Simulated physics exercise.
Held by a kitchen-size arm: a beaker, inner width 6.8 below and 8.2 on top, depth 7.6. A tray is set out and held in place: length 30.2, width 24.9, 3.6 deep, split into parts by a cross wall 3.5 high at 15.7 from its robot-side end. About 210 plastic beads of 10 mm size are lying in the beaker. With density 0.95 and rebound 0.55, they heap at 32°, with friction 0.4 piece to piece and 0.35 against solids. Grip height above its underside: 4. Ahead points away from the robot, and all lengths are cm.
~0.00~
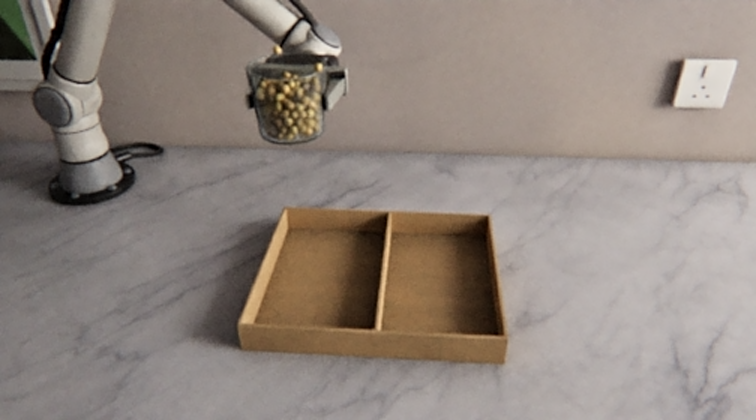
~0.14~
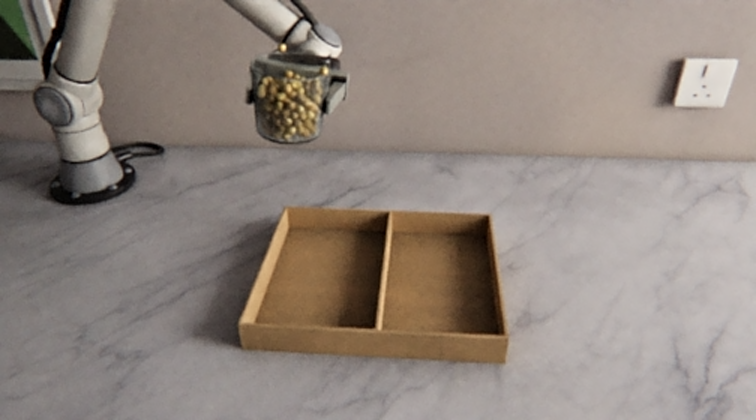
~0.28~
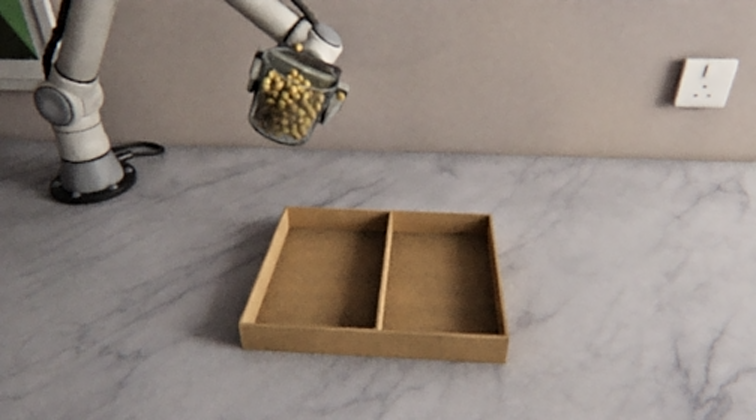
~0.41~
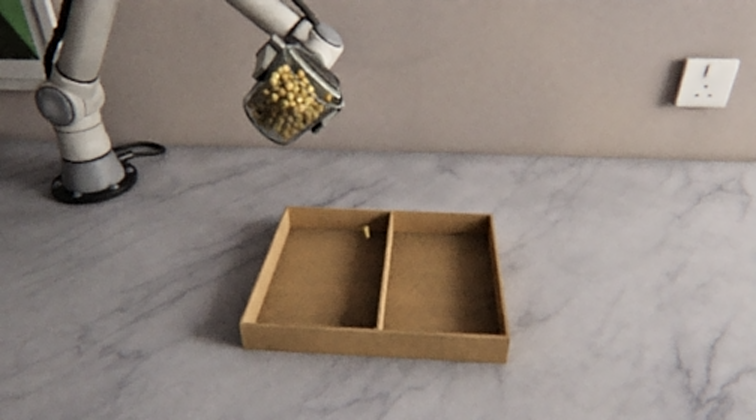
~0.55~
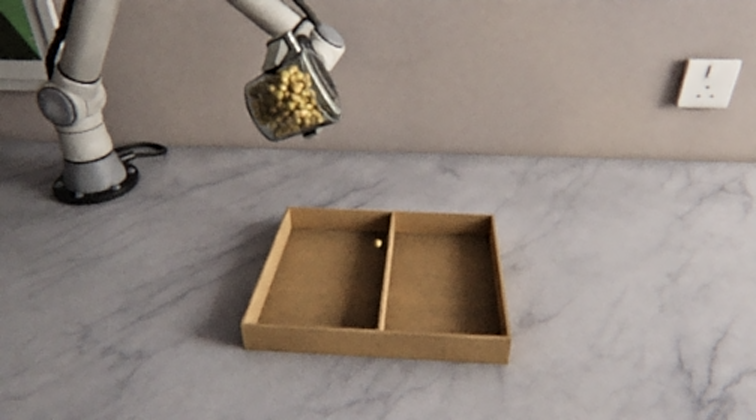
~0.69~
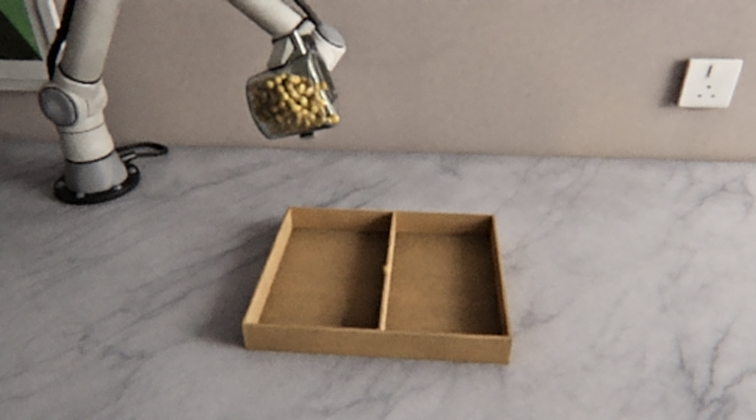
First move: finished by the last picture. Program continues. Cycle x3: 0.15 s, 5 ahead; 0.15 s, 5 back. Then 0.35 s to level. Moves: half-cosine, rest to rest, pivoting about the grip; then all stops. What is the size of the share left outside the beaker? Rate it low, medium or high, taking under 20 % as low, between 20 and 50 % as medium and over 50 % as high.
Rating: High.
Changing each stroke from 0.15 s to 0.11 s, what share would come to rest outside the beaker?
I'd expect close to 90 in a hundred.
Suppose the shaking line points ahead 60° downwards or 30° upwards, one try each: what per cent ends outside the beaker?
Result: Approx. 15 % and 80 %, one try each.
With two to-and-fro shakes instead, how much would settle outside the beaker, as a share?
It would then be around 65 per cent.
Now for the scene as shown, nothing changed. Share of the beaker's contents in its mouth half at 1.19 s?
Estimate: Around 65 %.
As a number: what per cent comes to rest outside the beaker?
The share comes to around 75 per cent.
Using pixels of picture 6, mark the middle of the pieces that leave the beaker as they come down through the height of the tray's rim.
I'd put it somewhere near (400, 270).
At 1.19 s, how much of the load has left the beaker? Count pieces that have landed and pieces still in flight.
I'd say some 45 percent.
After 1.19 s, tilted 71° forward, highest piece 27 above the table; 118 in the beaker, 59 in the far-side part, 28 in the robot-side part, 5 in flight or on a rim.
After 1.69 s, tilted 58° forward, highest piece 26 above the table; 79 in the far-side part, 59 in the robot-side part, 52 in the beaker, 4 on the table or floor, 16 in flight or on a rim.
After 2.14 s, level, highest piece 27 above the table; 82 in the far-side part, 72 in the robot-side part, 52 in the beaker, 4 on the table or floor.
After 3.19 s, level, highest piece 27 above the table; 82 in the far-side part, 72 in the robot-side part, 52 in the beaker, 4 on the table or floor.
At rest, 82 in the far-side part, 72 in the robot-side part, 52 in the beaker, 4 on the table or floor. That is 75 % outside the beaker.
